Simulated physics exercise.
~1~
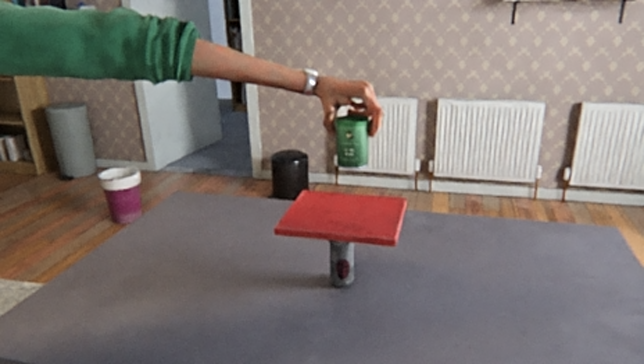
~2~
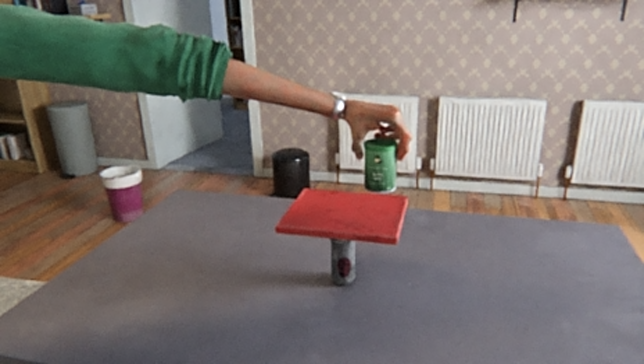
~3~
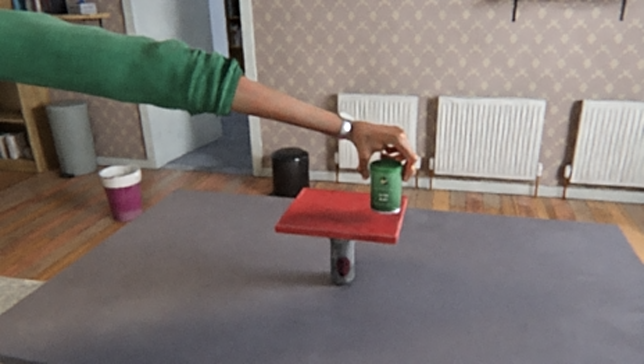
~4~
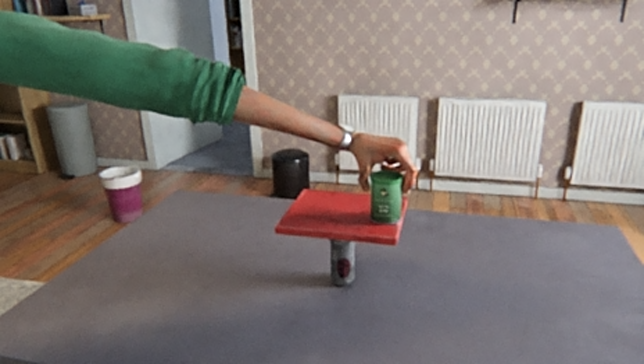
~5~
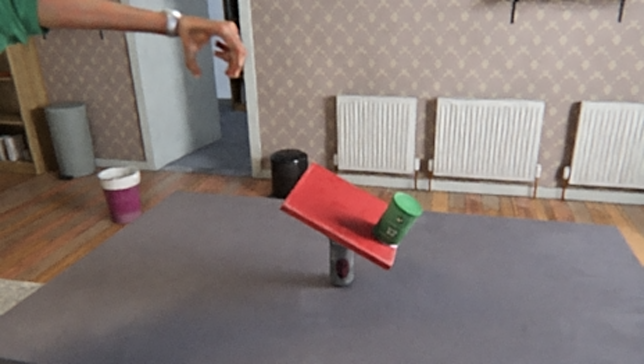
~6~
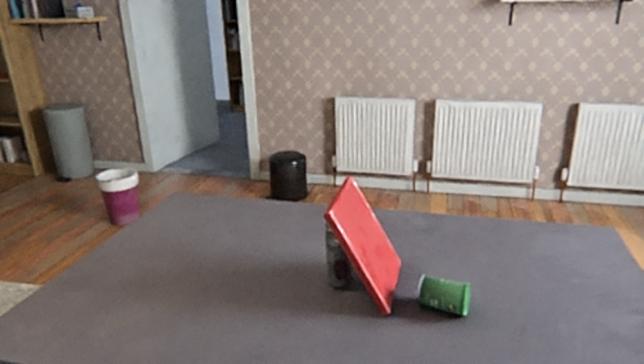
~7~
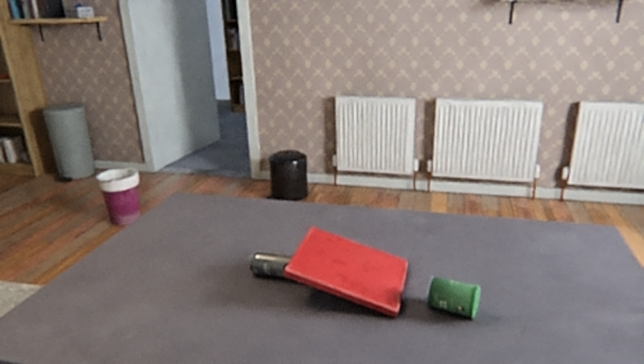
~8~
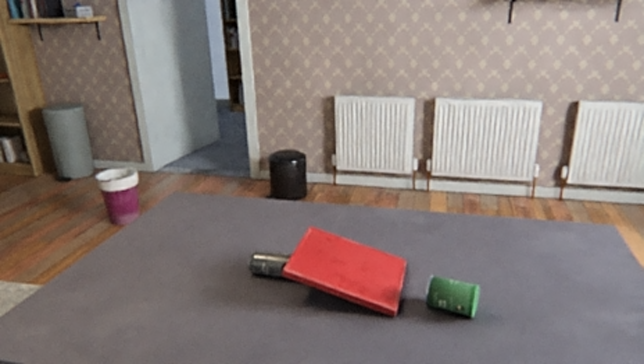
In a room with patterned wallpaper and white radiators, a slightly swaying camera looks down at a grey tabletop where a flat red lid balances on an upright grey can. A hand in a green sleeve reaches in from the left, carrying a green tin rightward and lowering it onto the lid's right side. The hand lets go and draws back, and the lid tips down to the right with the tin leaning on it. The tin drops onto its side, the lid slides off steeply, and the can topples left. All three end up lying still on the table, the lid between the can and the tin.
